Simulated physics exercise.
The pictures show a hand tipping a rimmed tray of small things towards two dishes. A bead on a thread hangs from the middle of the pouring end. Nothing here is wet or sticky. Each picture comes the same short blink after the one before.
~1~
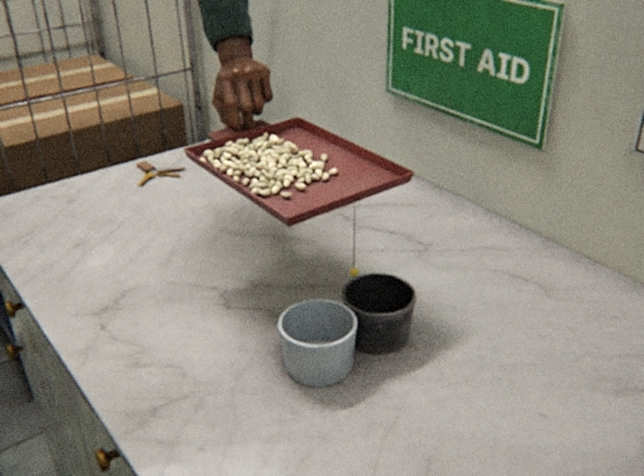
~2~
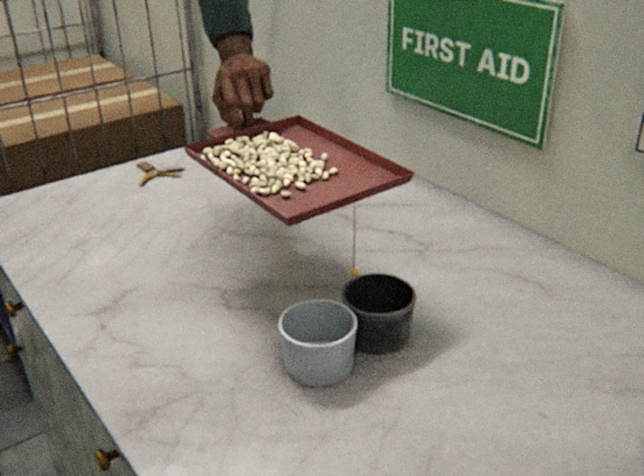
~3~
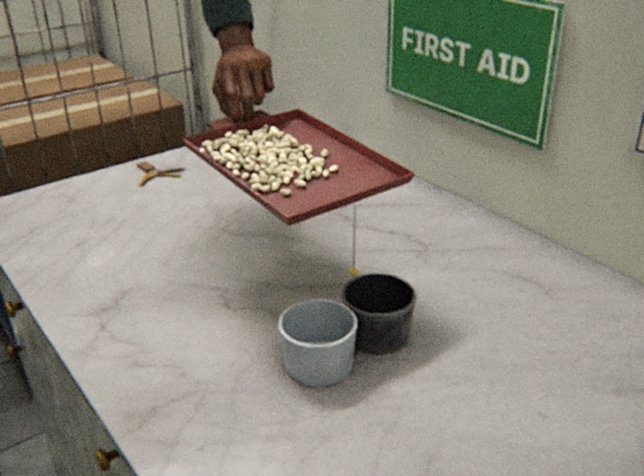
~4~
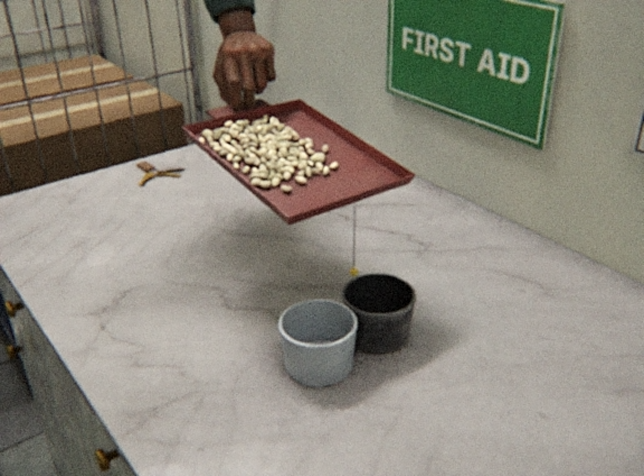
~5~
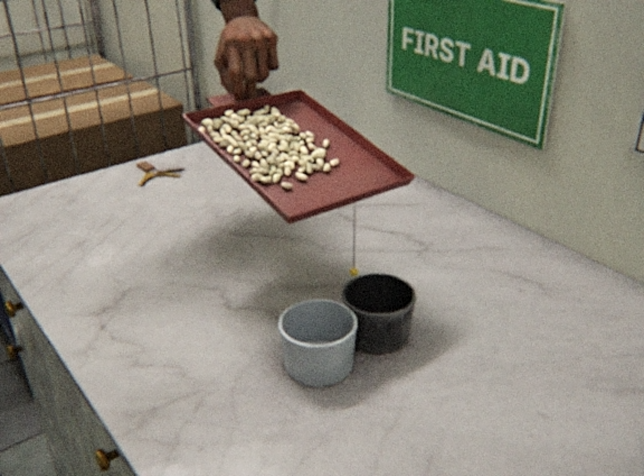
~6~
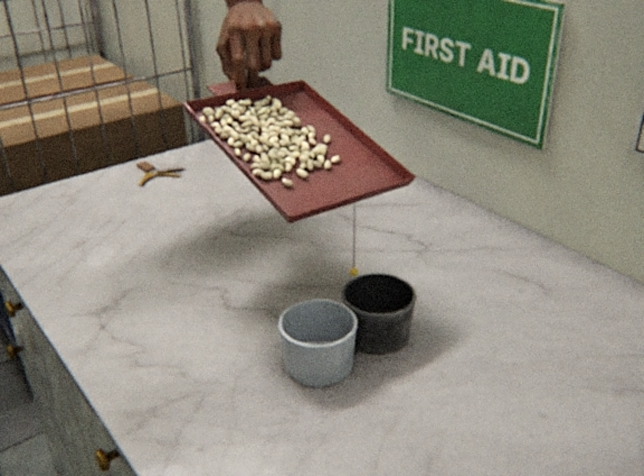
A dark-skinned hand in a dark sleeve slowly raises the back of a red rimmed tray of white beans above a pale marble counter, seen from above by a still camera. A grey dish stands left of a black one below, with a bead on a thread, cardboard boxes behind wire, and a green FIRST AID sign beyond. The tray steepens and leans slightly, its front right corner lowest, while the beans stay bunched towards the back.
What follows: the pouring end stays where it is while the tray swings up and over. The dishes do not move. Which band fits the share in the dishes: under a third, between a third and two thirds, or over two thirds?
Caught overall: Between a third and two thirds.
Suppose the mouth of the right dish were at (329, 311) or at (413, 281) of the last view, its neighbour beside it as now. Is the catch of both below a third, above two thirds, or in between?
First below one third, then over two thirds.
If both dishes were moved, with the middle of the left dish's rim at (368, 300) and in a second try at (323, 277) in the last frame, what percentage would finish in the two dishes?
The first gives 80 %, the second 0 %.
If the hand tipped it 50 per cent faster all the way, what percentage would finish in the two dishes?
Some 40 per cent.
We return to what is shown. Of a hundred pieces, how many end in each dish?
About: Left dish 10, right dish 40 per cent.
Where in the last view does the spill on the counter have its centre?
Around (449, 324).
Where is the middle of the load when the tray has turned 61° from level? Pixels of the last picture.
At about (362, 183).
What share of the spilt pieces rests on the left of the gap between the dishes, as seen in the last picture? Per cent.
Roughly 0 in a hundred.
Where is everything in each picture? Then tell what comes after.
Corners of the pouring end (289, 215) and (410, 172), level; middle of the load (264, 164), white beans; left dish (341, 358); right dish (402, 327); bead on its thread (354, 272), in the first picture.
Corners of the pouring end (289, 215) and (410, 172), level; middle of the load (264, 162), in the second picture.
Corners of the pouring end (289, 215) and (410, 173), tipped barely, lowest at the right corner; middle of the load (264, 158), in the third picture.
Corners of the pouring end (290, 214) and (411, 174), tipped a little, lowest at the right corner; middle of the load (264, 151), in the fourth picture.
Corners of the pouring end (290, 214) and (411, 175), tipped a little, lowest at the right corner; middle of the load (272, 142), in the fifth picture.
Corners of the pouring end (291, 213) and (412, 176), tipped clearly, lowest at the right corner; middle of the load (273, 135); left dish (341, 358); right dish (402, 327), in the sixth picture.
Just after the last frame, tray tipped steeply; the larger part on the tray; just a few in the left dish; just a few in the right dish; about a tenth in the air.
A moment on, tray tipped past a quarter turn; roughly half on the tray; just a few in the left dish; about a tenth in the right dish; roughly a quarter outside both; about a tenth in the air.
Further on, tray tipped past a quarter turn; about a tenth in the left dish; roughly half in the right dish; roughly half outside both.
When it is over, tray tipped past a quarter turn; about a tenth in the left dish; roughly half in the right dish; roughly half outside both.
